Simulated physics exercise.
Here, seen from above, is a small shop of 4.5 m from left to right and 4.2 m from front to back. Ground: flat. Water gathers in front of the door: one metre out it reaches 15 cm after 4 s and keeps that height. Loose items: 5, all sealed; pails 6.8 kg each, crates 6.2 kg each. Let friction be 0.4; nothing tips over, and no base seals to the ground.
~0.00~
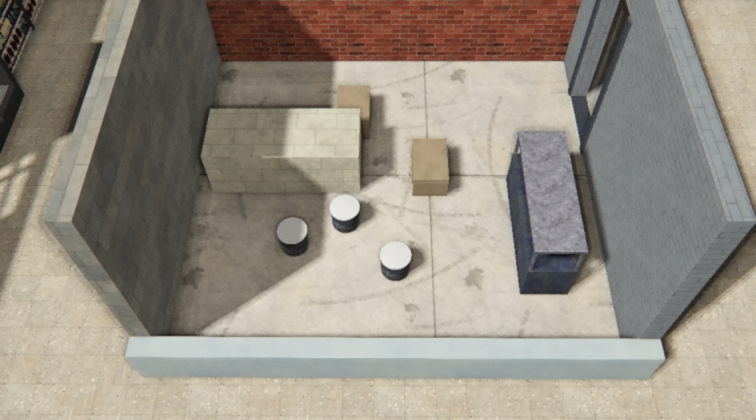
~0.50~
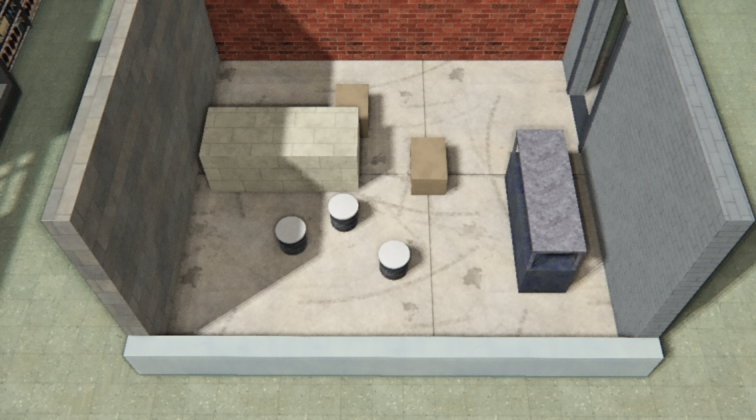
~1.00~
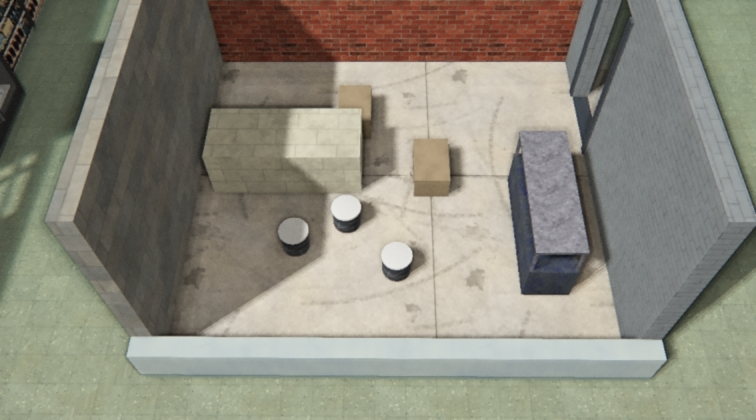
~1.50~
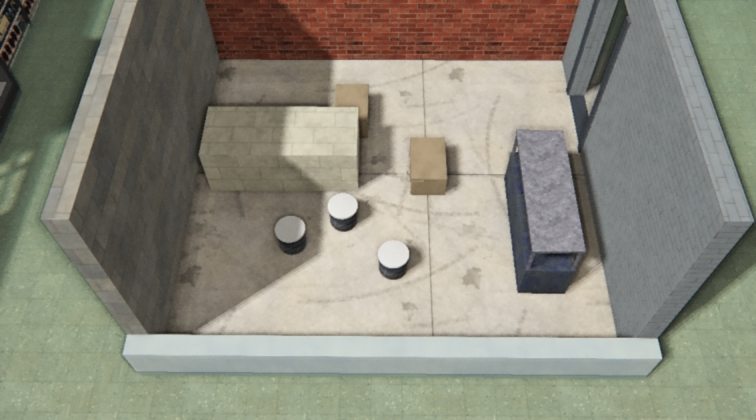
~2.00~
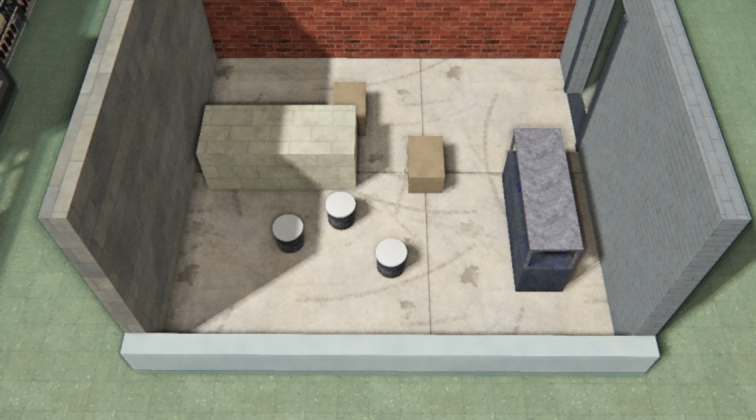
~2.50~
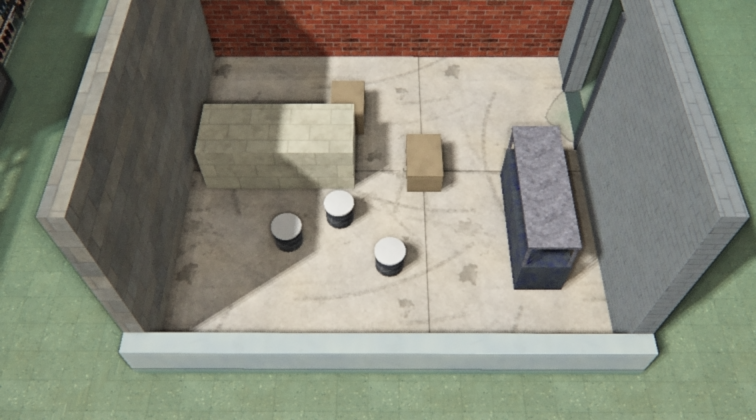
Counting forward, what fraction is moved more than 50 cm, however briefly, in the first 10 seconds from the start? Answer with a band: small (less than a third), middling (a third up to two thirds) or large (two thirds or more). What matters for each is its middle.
Middling.
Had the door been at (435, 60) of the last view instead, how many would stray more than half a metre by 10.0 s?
In that case 1 of them.
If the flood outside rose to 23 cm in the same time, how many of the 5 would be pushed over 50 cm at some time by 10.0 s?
With that change, 2 of them.
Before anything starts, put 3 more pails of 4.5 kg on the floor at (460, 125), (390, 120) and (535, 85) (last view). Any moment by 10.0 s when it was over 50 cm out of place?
First one crosses the line, second one crosses the line, third one stays inside the line.
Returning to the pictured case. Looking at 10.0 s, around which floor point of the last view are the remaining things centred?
I'd put it around (320, 213).
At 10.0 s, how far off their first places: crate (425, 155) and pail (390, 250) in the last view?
Shifts: 100 cm / 0 cm.
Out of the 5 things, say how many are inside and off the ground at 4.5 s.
The number is 0.
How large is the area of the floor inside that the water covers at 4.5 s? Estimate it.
The covered patch comes to about 4.0 m2.
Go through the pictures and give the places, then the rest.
In the first picture, a pail at (345, 207), on the bottom; a pail at (292, 230) rests on the ground; water covers 0.0 m2; 0 of 5 have shifted.
In the second picture, a pail at (343, 206) rests on the ground; a pail at (290, 229), on the bottom; water covers 0.0 m2; 0 of 5 have shifted.
In the third picture, a pail at (346, 207) rests on the ground; a pail at (293, 230) rests on the ground; 0.0 m2 under water; 0 of 5 have shifted.
In the fourth picture, a pail at (343, 205), on the bottom; a pail at (290, 228), on the bottom; 0.0 m2 under water; 0 of 5 have shifted.
In the fifth picture, a pail at (340, 204) rests on the ground; a pail at (288, 227) rests on the ground; water covers 0.0 m2; 0 of 5 have shifted.
In the sixth picture, a pail at (339, 203) rests on the ground; a pail at (286, 226) rests on the ground; 0.1 m2 under water; 0 of 5 have shifted.
After 3.5 s 0 of 5 are over 50 cm from their spots; 0 afloat.
After 4.5 s 0 of 5 are over 50 cm from their spots; 0 afloat.
After 7.0 s 2 of 5 are over 50 cm from their spots; 1 afloat.
After 10.0 s 2 of 5 are over 50 cm from their spots, and 2 have been at some point; 1 afloat.
